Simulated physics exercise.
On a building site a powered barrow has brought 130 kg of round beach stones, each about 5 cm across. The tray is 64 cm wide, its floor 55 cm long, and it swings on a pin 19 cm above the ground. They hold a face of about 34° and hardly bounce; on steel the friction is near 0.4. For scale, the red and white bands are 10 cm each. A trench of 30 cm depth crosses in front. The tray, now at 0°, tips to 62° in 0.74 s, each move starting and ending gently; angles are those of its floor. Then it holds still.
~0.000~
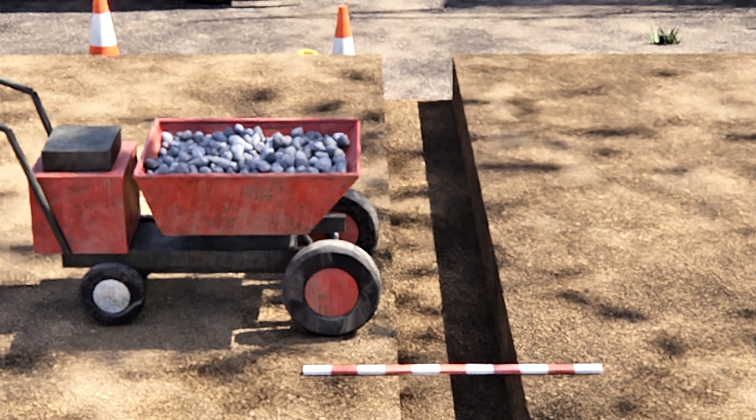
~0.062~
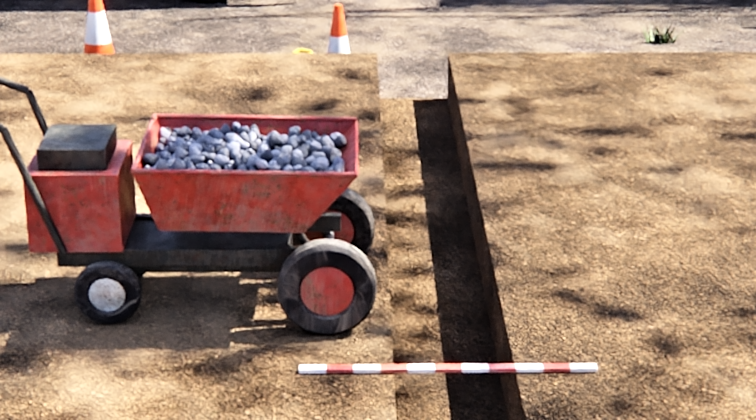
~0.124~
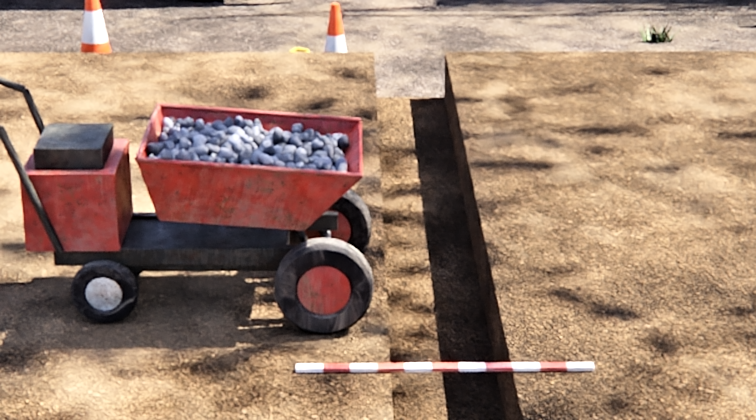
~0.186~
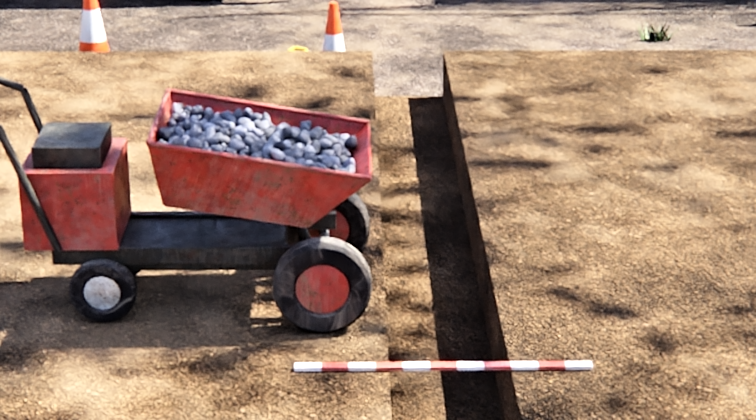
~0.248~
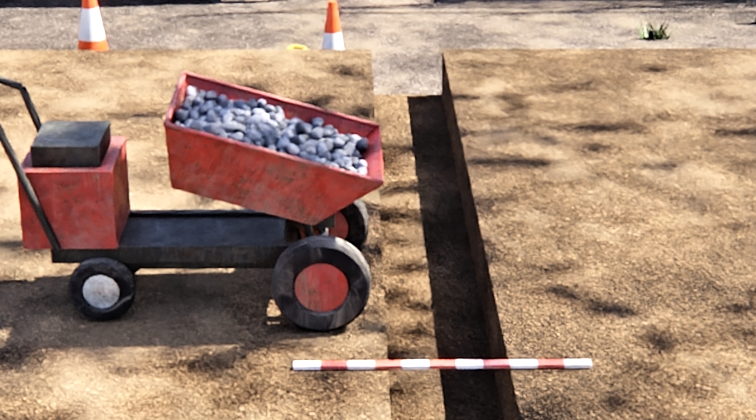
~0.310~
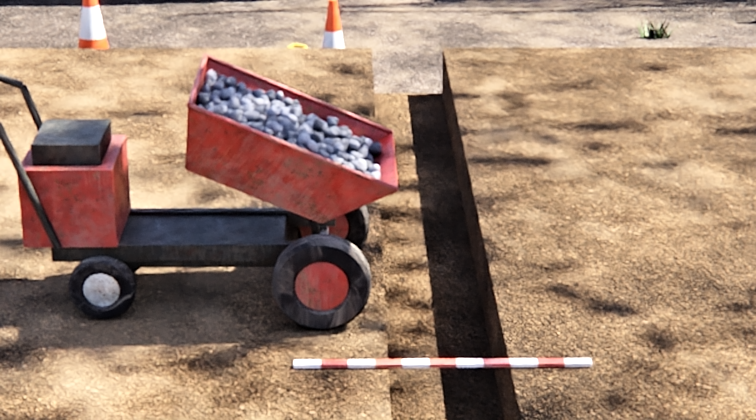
On a sunlit, shadow-dappled building site, the view looks slightly down from the side across brown ground cut by a narrow trench. A red and black powered barrow stands at left, its red tray full of grey stones, with orange and white cones behind and a red and white banded pole in front. The view shifts very slightly, while the tray's left end rises, slowly then faster, tilting it toward the trench.
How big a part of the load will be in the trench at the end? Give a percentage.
Roughly 49 per cent ends in the trench.
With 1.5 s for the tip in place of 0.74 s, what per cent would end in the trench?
Then about 65 per cent.
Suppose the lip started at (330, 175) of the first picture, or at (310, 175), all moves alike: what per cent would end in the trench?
First some 70, then 85 per cent.
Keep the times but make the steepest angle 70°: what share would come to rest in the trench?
Then about 40 per cent.
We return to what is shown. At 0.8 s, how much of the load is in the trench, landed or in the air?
About 15 per cent by then.
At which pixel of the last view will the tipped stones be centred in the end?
Around (504, 290).
After 0.6 s the floor is at 52°; 100 % in the tray; the foremost stones are at (422, 196).
After 0.8 s the floor is at 62°; 77 % in the tray, 17 % in the trench, 6 % past the trench; the foremost stones are at (526, 292).
After 1.2 s the floor is at 62°; 31 % in the tray, 20 % in the trench, 50 % past the trench; the foremost stones are at (672, 296).
After 3.1 s the floor is at 62°; 0 % in the tray, 49 % in the trench, 51 % past the trench; the foremost stones are past the picture's edge.
